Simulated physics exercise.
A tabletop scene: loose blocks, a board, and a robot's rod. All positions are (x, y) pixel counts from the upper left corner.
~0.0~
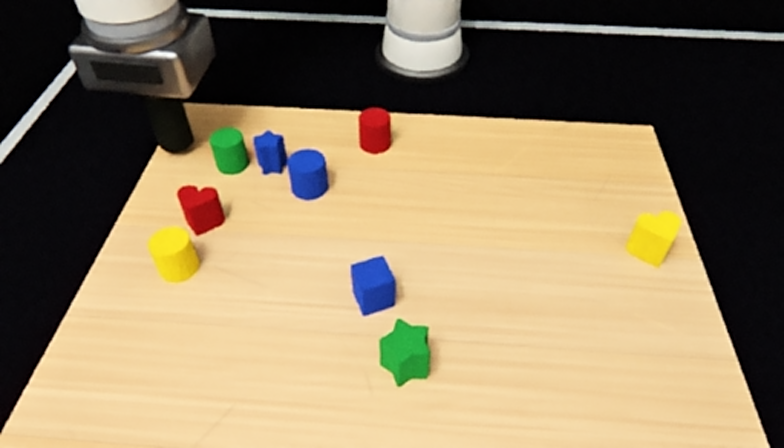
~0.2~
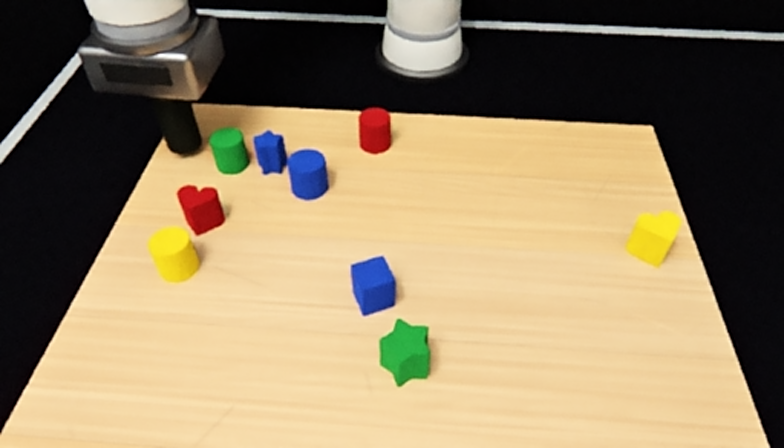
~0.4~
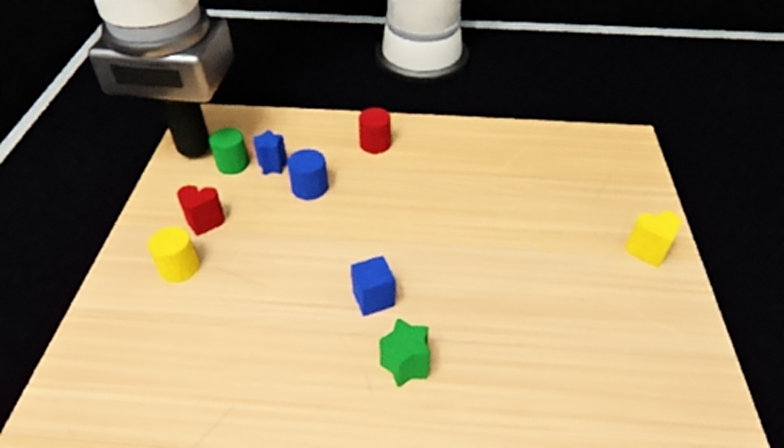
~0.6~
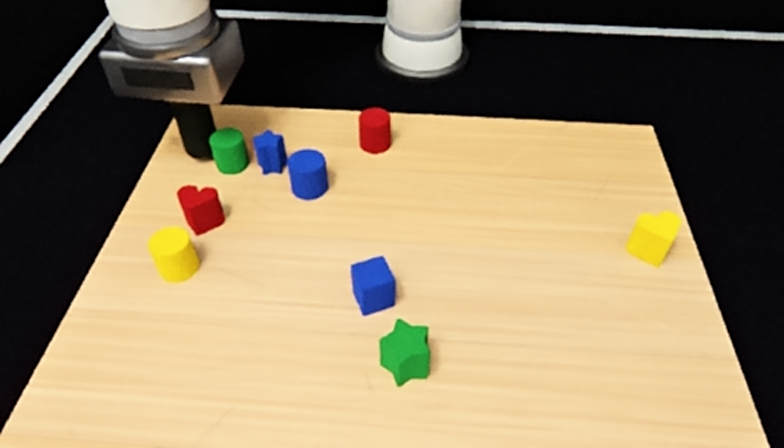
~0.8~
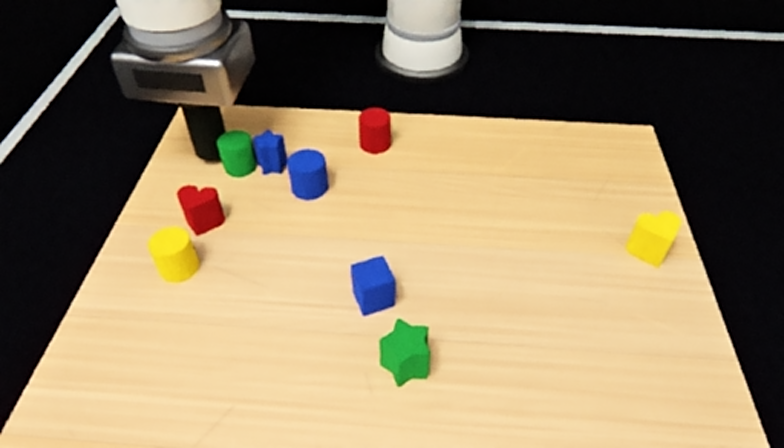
At the start, a robot's dark rod stands at the upper left corner of a wooden tabletop scattered with red, blue, green and yellow blocks. The rod slides slowly right to the green cylinder, then nudges it slightly right, close against the blue star, while the other blocks stay still.
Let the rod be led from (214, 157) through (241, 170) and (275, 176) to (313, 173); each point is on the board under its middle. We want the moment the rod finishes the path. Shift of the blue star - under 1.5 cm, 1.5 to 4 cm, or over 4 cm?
The distance will be above 4 cm.
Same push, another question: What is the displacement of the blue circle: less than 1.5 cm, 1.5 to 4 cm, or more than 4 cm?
The move is long, over 4 cm.
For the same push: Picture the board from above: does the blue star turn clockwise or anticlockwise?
From overhead, anticlockwise.
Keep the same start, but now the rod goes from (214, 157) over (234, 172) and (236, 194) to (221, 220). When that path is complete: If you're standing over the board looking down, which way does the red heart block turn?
That block twists clockwise.
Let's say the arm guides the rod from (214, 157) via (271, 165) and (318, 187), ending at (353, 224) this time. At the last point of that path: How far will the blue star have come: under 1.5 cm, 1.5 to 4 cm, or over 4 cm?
The largest band: Over 4 cm.
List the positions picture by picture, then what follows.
In the first picture, rod's lower end (177, 142); red heart block (195, 194); green circle (226, 137); blue star (268, 138); blue circle (306, 160).
In the second picture, rod (185, 144); blocks still.
In the third picture, rod (194, 146); blocks still.
In the fourth picture, rod (203, 148); blocks still.
In the fifth picture, rod (213, 150); red heart block (195, 194); green circle (234, 139); blue star (268, 138); blue circle (306, 160).
On the path given first. One third of the way, rod (239, 164); green circle (267, 149); blue star (293, 139).
Two thirds of the way, rod (274, 170); green circle (305, 152); blue star (315, 134), turned 50° anticlockwise; blue circle (334, 166).
At the end, rod (312, 166); red heart block still; green circle (343, 150); blue star (328, 130), turned 105° anticlockwise; blue circle (358, 172).
